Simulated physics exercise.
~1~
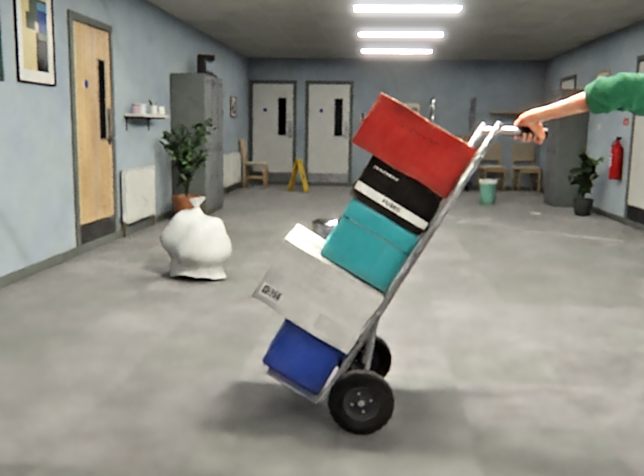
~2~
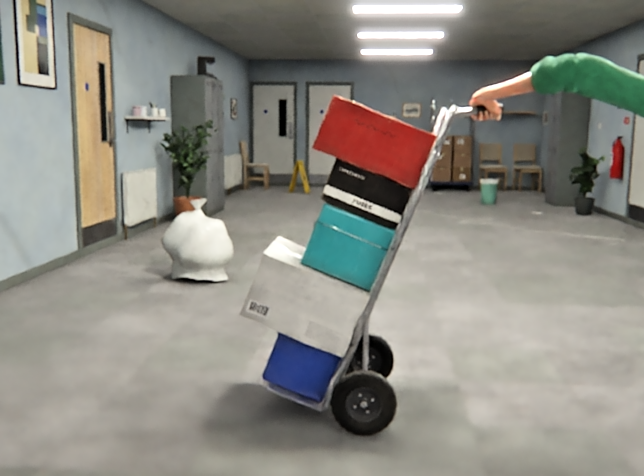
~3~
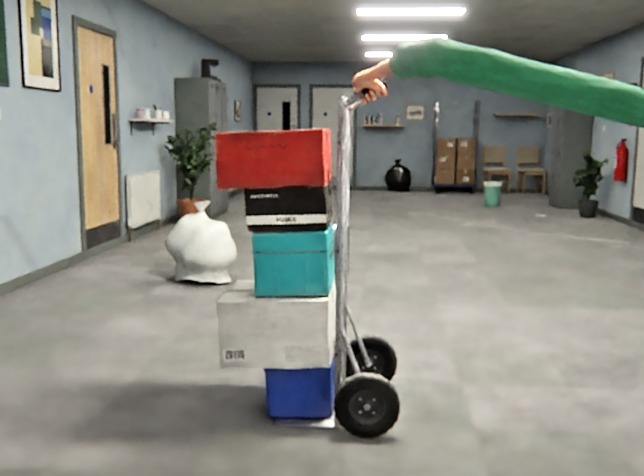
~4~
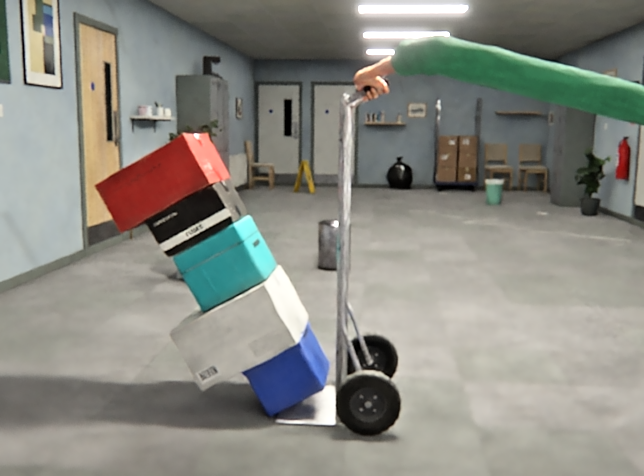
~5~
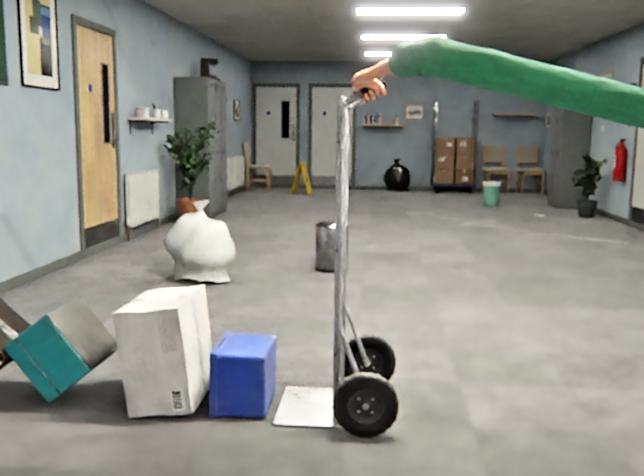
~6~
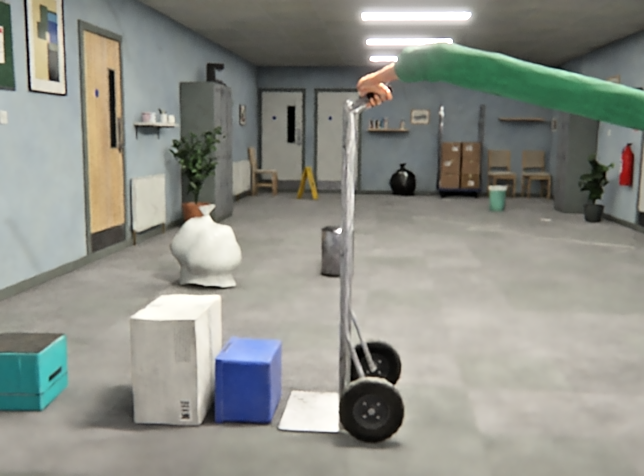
In a blue-walled hallway, a green-sleeved arm swings a tilted sack truck upright, and its stack of five boxes topples off to the left, the red one leading; the turquoise, white and blue ones end up spaced across the floor beside the standing truck.
